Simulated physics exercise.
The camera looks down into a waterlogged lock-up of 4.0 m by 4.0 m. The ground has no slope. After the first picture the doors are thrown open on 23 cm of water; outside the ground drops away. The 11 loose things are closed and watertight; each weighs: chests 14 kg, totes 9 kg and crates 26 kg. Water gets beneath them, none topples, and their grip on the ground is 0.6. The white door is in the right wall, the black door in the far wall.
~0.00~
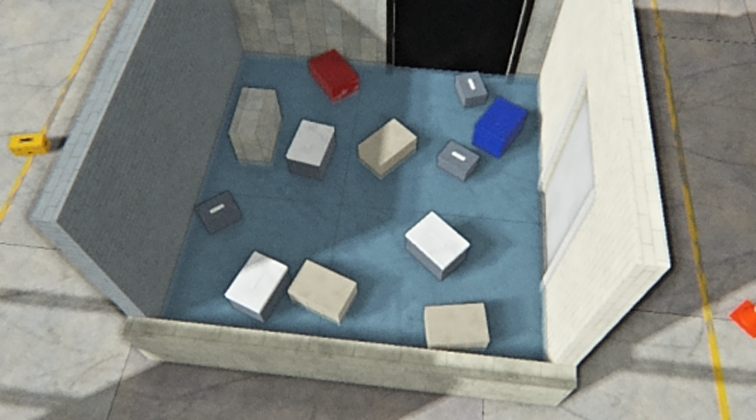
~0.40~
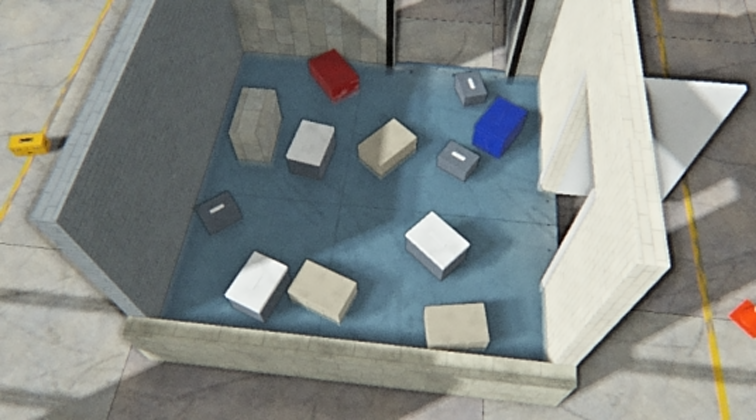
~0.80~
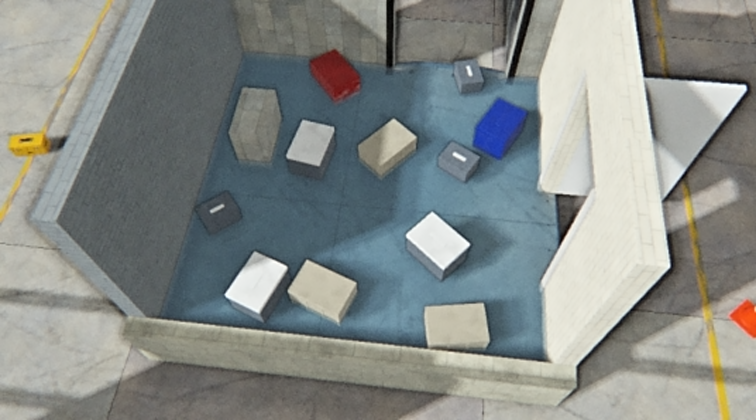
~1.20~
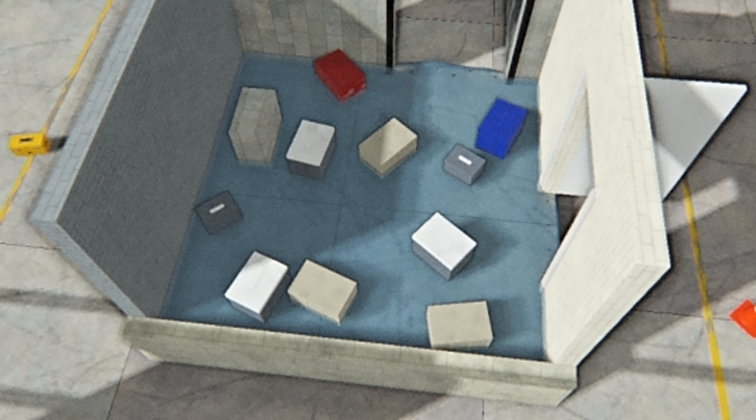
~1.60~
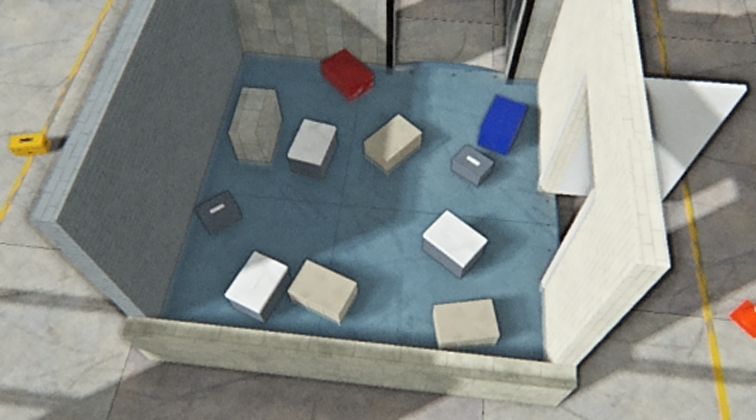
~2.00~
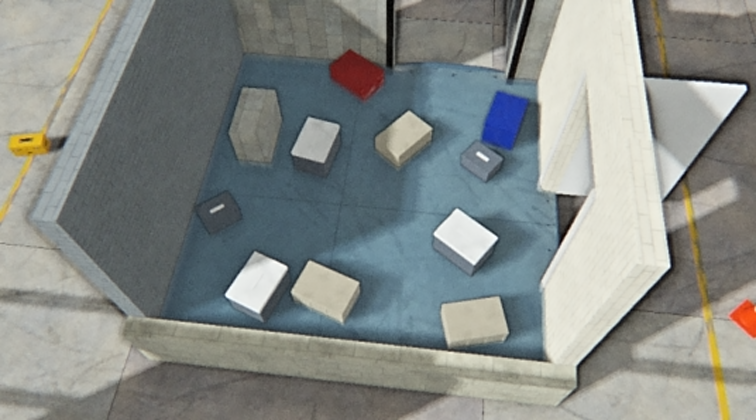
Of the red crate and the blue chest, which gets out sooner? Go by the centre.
It is the red one that leaves first.
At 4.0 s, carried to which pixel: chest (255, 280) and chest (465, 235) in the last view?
Near (303, 276) and (562, 206).
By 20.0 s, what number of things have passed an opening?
By then 7.
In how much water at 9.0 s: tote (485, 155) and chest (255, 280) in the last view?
Roughly 9 and 10 cm.
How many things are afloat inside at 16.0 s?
At that moment 0.
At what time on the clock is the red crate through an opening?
At about 3.5 s.
After 4.0 s the red crate has gone out (at 3.6 s); the blue chest is near (516, 74), 0.8 m from its start, afloat; 2 of 11 are out; 9 afloat.
After 9.0 s the red crate has gone out (at 3.6 s); the blue chest has gone out (at 6.1 s); 7 of 11 are out; 3 afloat.
After 16.0 s the red crate has gone out (at 3.6 s); the blue chest has gone out (at 6.1 s); 7 of 11 are out; 0 afloat.
After 20.0 s the red crate has gone out (at 3.6 s); the blue chest has gone out (at 6.1 s); 7 of 11 are out; 0 afloat.
